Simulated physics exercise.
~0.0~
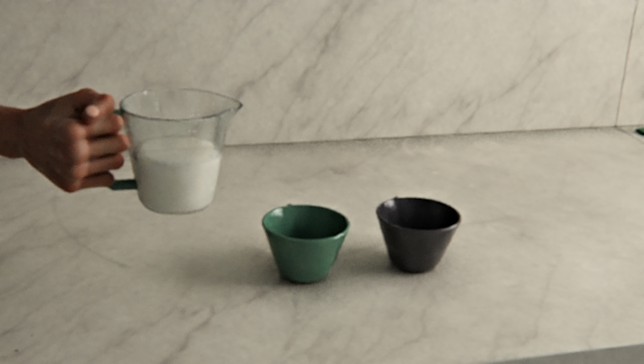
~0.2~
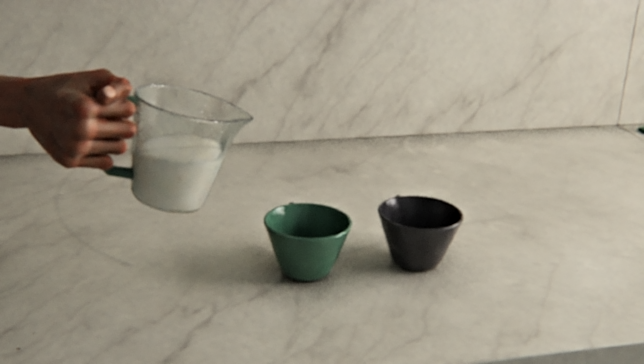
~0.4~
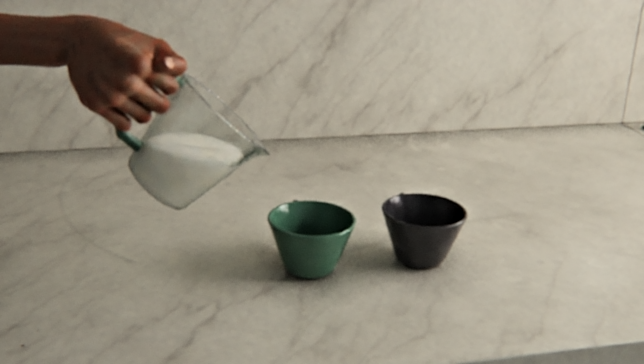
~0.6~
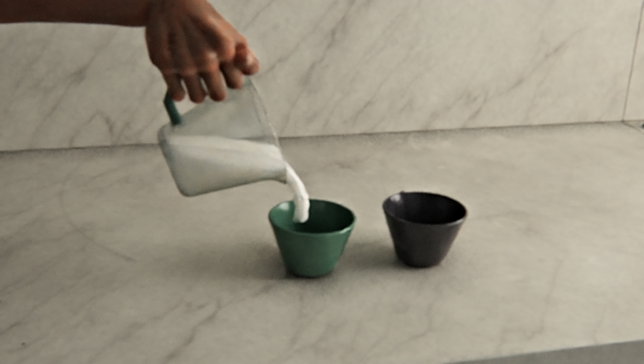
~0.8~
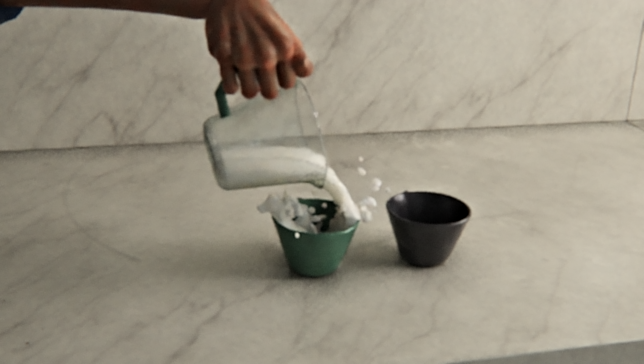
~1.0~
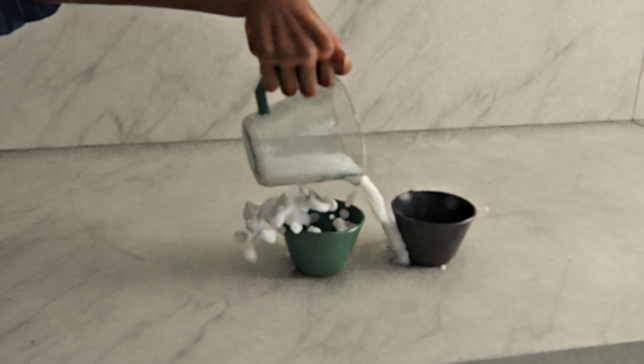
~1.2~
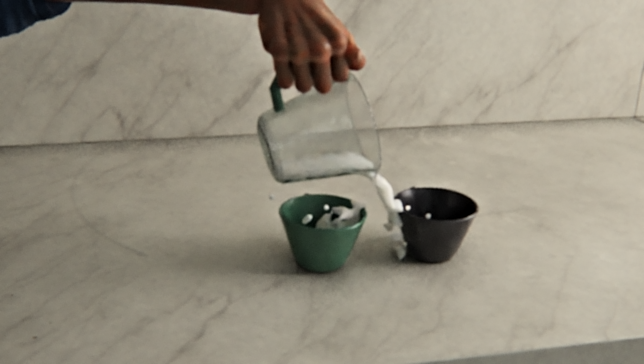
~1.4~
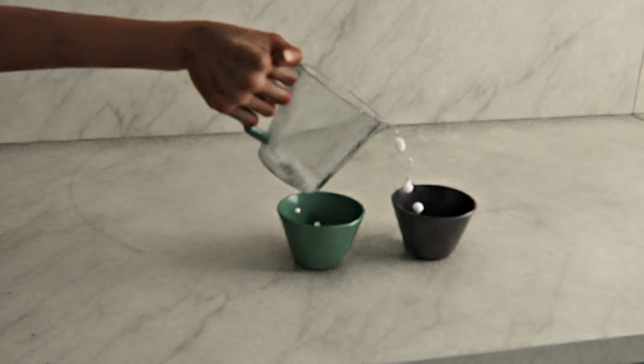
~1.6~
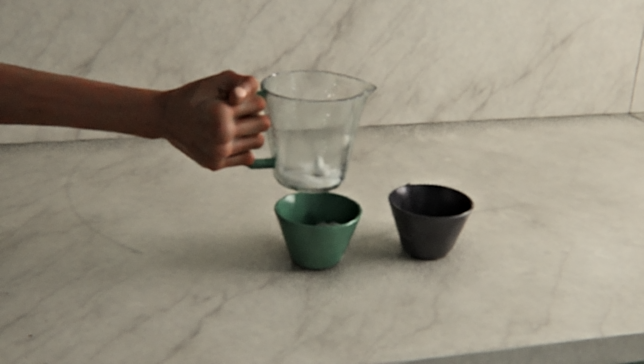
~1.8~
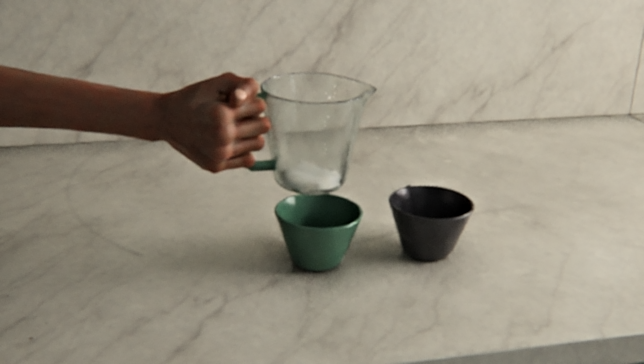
At first, a hand holds a clear flared jug partly filled with milk to the left of two empty wide cups, one green and one black, on a marbled worktop. The hand tips the jug to the right and carries it over the green cup, where milk begins to pour. As the jug moves on, white splashes and clumps scatter around the green cup, and the stream reaches the near side of the black one. The stream thins to drops as the jug tilts back. Finally, the jug is held upright above the green cup, nearly empty.
